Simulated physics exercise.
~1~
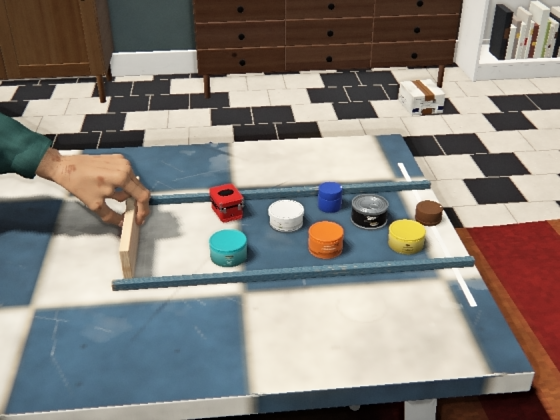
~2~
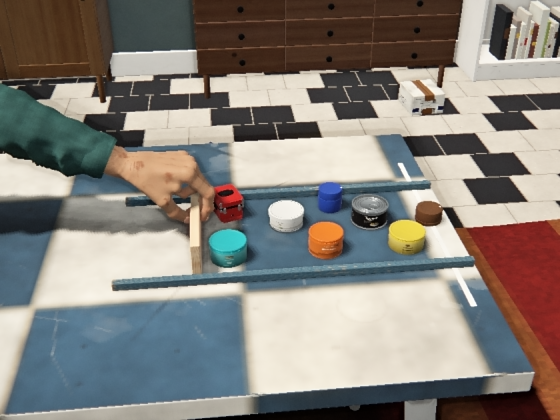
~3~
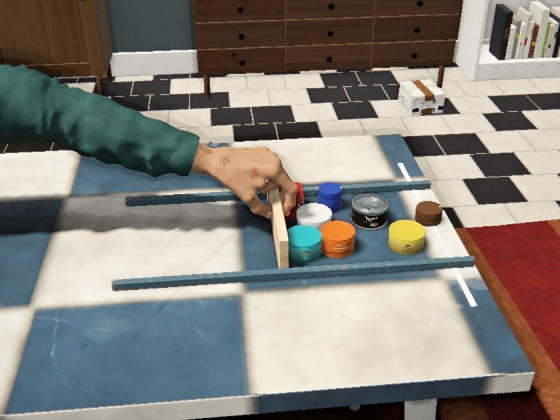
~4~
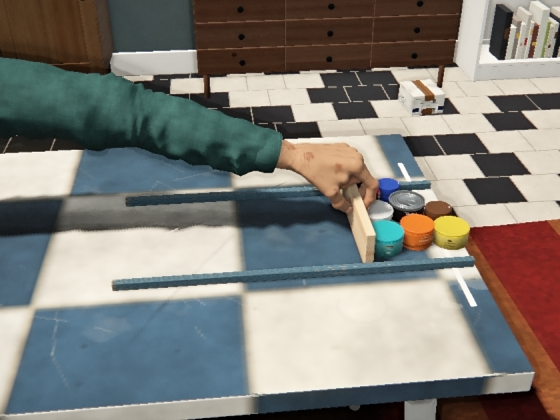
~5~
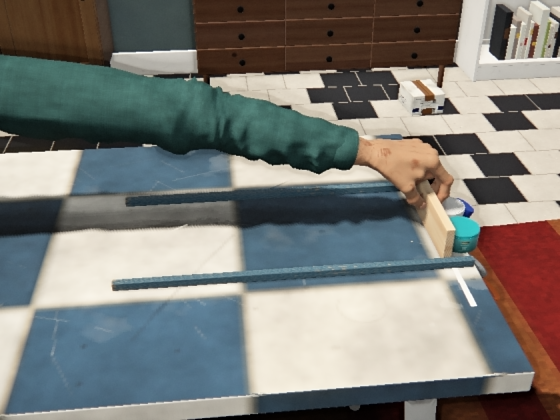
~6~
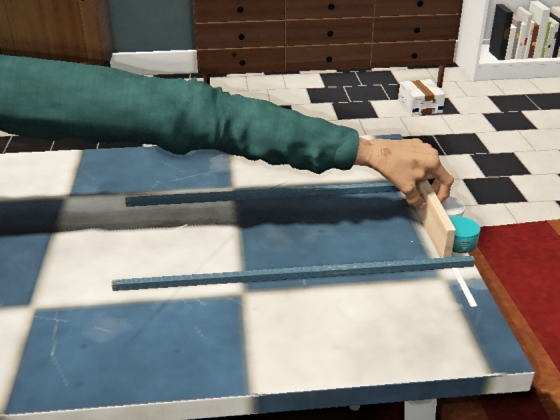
We see a hand slide an upright wooden board rightward between two rails on a checkered table, gathering small colourful tubs and tins and pushing them toward the edge, where most drop off, leaving the teal one beside the board as it stops near the tape.
